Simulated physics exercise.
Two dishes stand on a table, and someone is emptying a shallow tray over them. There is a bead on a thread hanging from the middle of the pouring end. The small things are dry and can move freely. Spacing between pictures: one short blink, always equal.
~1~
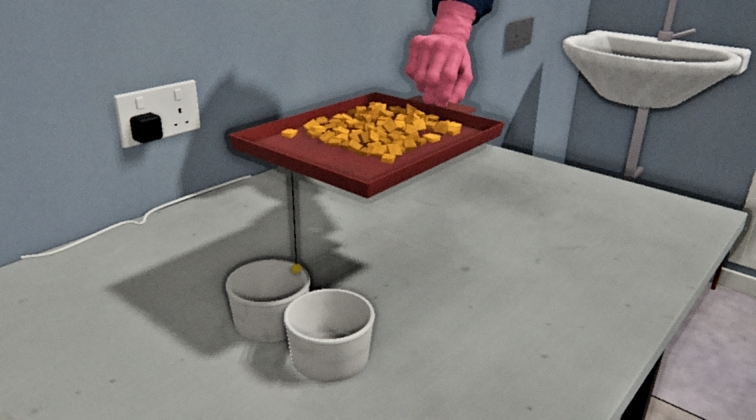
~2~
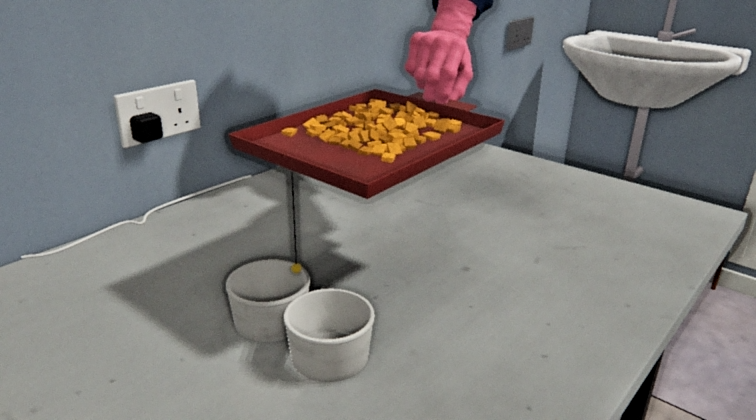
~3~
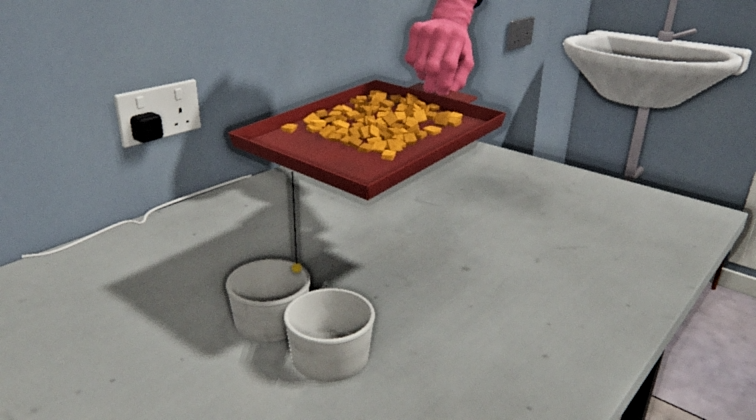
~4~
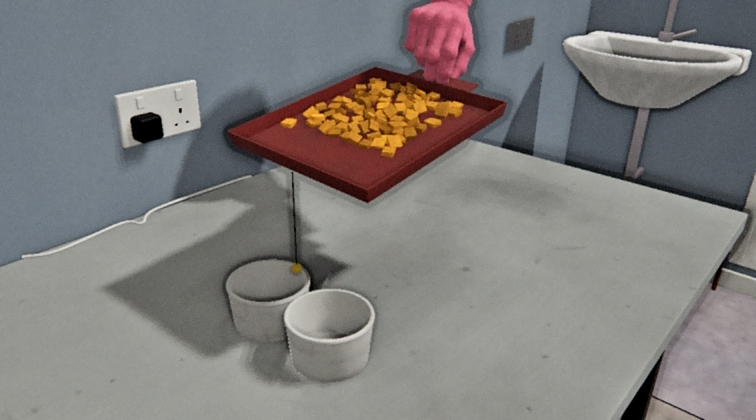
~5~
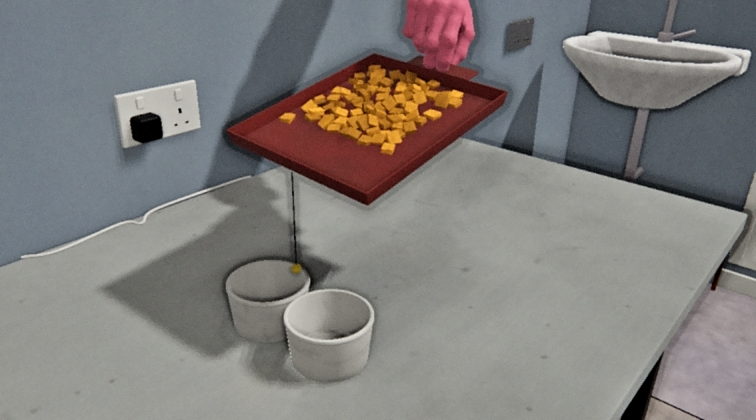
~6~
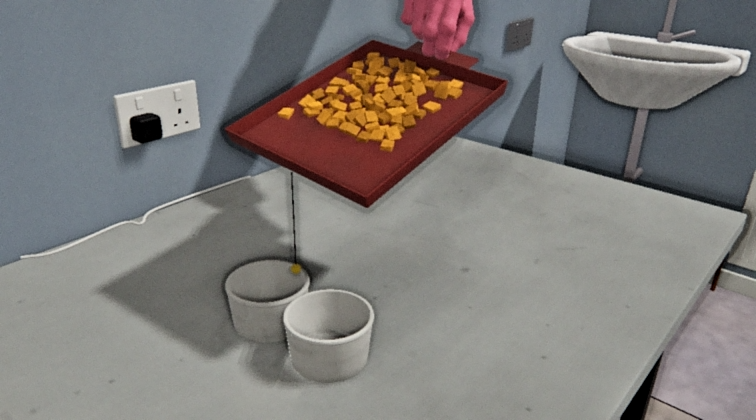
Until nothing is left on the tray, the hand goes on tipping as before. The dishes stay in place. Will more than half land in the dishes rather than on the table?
Yes.
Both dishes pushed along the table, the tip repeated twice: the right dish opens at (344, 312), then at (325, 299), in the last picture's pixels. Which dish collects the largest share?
First try: The right-side dish; second try: The right-side dish.
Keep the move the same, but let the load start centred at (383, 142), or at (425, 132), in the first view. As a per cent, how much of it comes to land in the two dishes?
The first gives 90 %, the second 60 %.
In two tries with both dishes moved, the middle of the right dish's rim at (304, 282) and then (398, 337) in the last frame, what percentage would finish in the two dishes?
10 %, then 60 %.
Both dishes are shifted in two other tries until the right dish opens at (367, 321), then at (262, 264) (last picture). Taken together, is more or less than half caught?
For the two places in order: A majority share, a minority share.
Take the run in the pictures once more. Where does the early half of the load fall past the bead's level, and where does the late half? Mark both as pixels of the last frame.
First around (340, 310), afterwards around (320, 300).
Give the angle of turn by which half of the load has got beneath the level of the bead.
I'd put it at about 110 degrees.
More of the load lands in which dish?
Noted: Right of the pair.
Soon, tray tipped steeply; most on the tray; about a quarter in the air.
A while on, tray tipped past a quarter turn; about half on the tray; about a quarter in the right dish; a stray few in the left dish; a small part outside both; a stray few in the air.
Towards the end, tray tipped past a quarter turn; about two thirds in the right dish; a small part in the left dish; about a quarter outside both.
Finally, tray tipped past a quarter turn; about two thirds in the right dish; a small part in the left dish; about a quarter outside both.
